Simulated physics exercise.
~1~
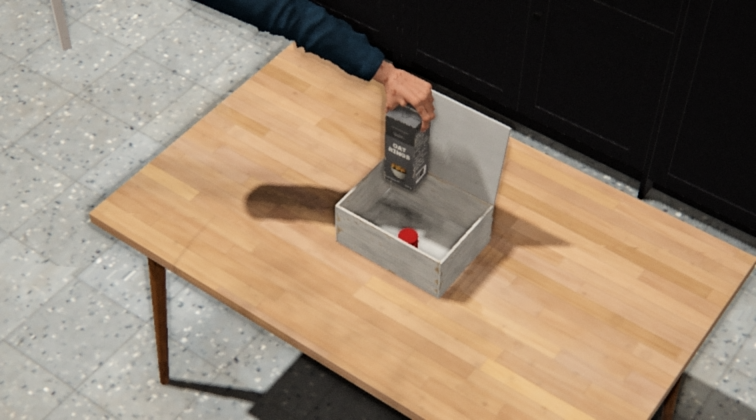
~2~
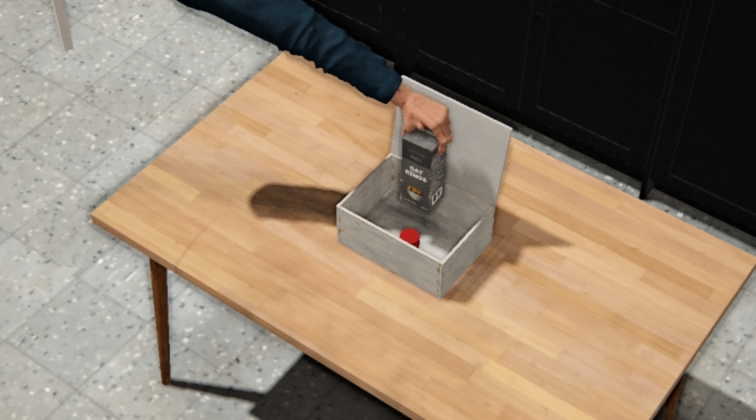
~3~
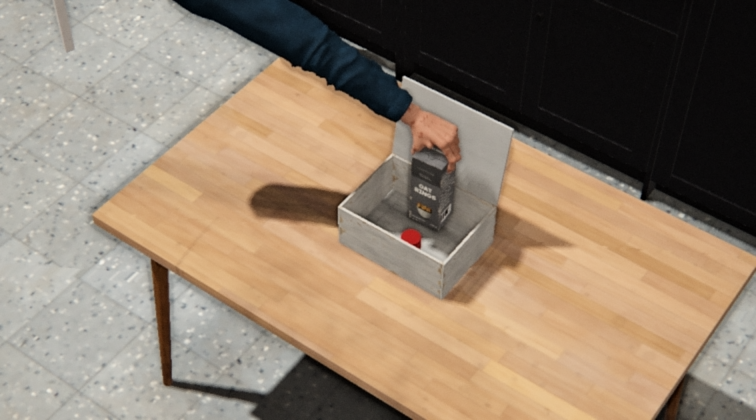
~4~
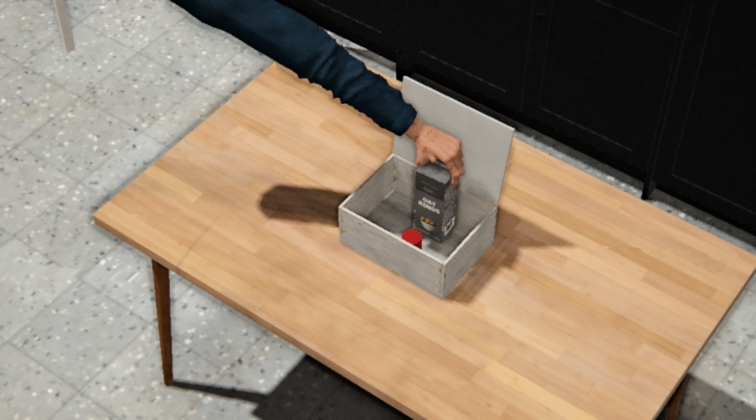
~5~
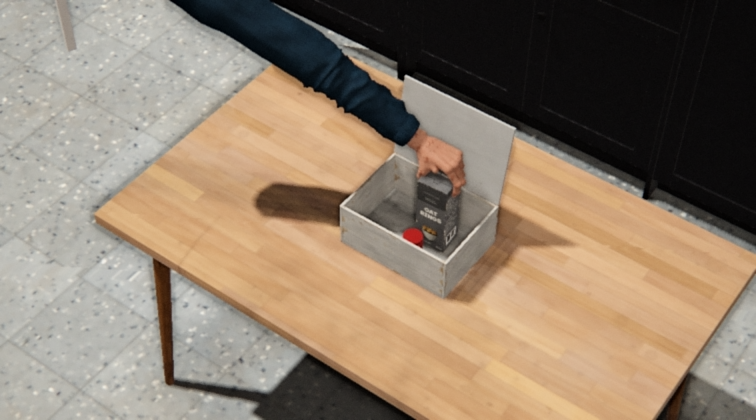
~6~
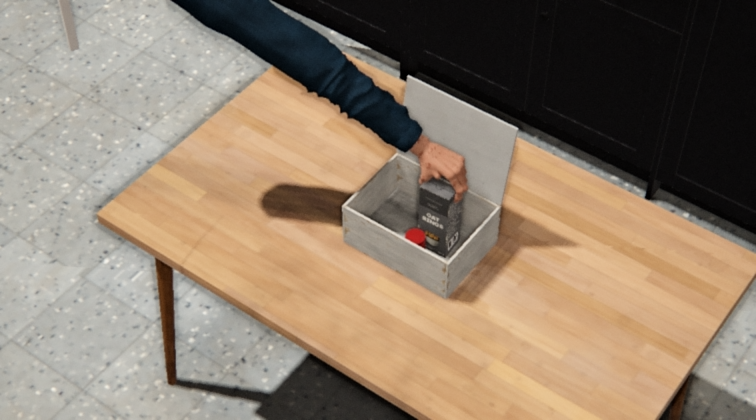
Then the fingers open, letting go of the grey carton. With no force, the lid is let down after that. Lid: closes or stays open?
Stays open.
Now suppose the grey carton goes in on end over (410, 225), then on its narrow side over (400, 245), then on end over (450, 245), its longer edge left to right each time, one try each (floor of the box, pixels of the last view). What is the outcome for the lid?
First try: A gap remains; second try: No gap; third try: A gap remains.
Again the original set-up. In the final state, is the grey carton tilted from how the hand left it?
Looking at the last picture, it is left as set.
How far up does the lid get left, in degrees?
About 60° above the rim.
Then, 1.10 s after the last picture, lid starting down.
Then, 1.40 s after the last picture, lid 72° above the rim.
At rest, lid 58° above the rim; both in place. Seen from the same camera at the end, grey carton near (440, 214).
